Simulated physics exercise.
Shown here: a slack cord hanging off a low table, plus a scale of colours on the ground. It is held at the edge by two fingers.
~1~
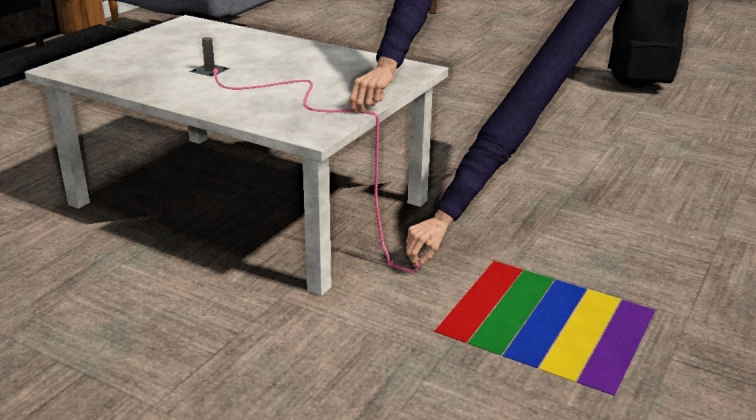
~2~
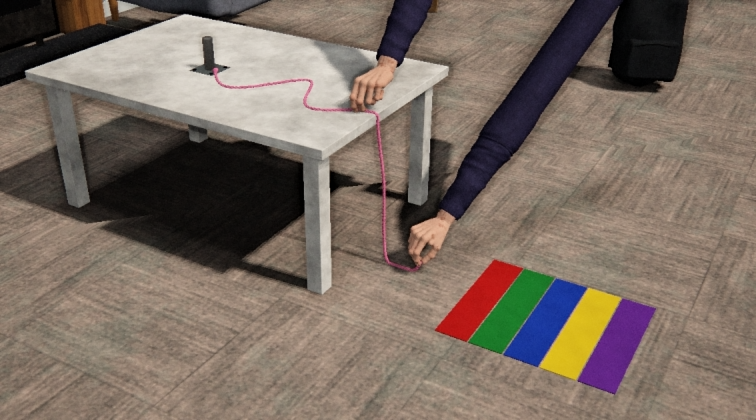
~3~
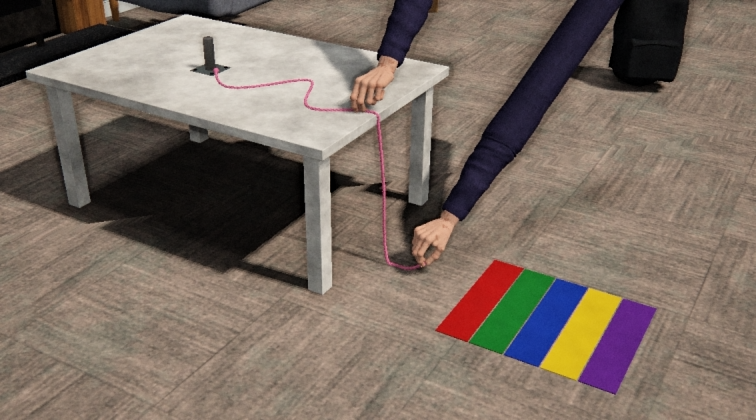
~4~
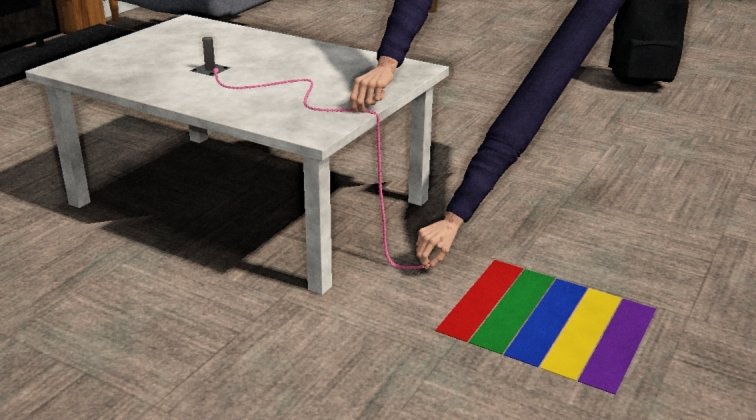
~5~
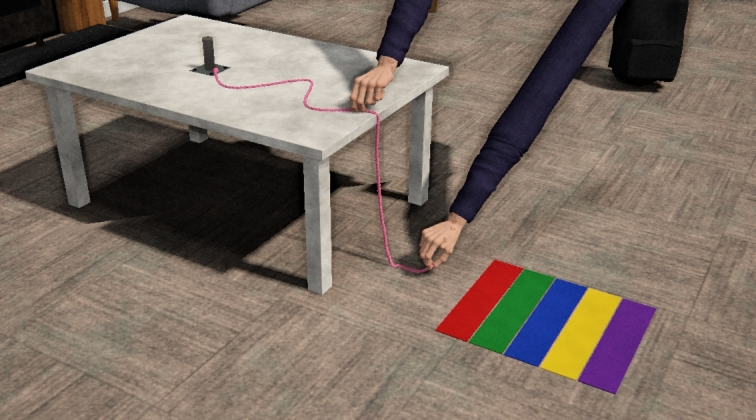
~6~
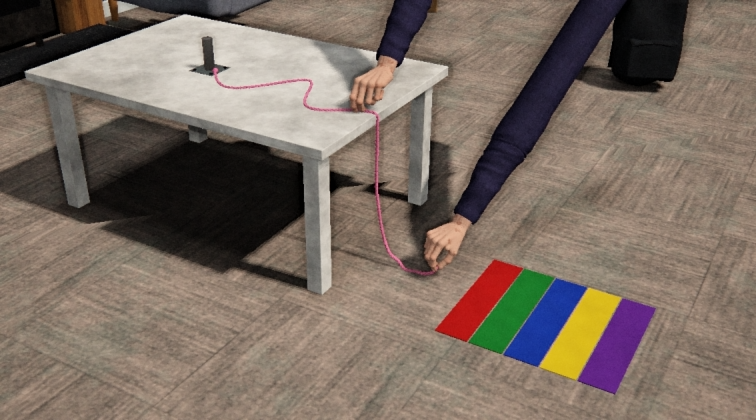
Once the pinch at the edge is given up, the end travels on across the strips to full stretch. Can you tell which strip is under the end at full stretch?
Yes, the purple one.
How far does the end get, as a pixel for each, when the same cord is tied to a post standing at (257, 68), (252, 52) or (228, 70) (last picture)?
In pixels, the answers are (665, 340), (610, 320) and (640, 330).
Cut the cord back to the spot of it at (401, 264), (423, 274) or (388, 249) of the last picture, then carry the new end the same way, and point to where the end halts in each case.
In that order: (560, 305), (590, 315) and (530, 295).
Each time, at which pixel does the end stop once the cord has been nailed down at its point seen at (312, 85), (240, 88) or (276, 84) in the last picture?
Pixel spots, one per try: About (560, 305), (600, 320), (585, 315).
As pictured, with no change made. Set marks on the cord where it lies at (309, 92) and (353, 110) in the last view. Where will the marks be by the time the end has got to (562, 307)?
(347, 106) and (394, 166), approximately.
Early on, end near (562, 307); over blue.
Midway, end near (597, 318); over yellow.
At the end of the slack, end near (620, 325); over purple. The end stops over the purple strip.
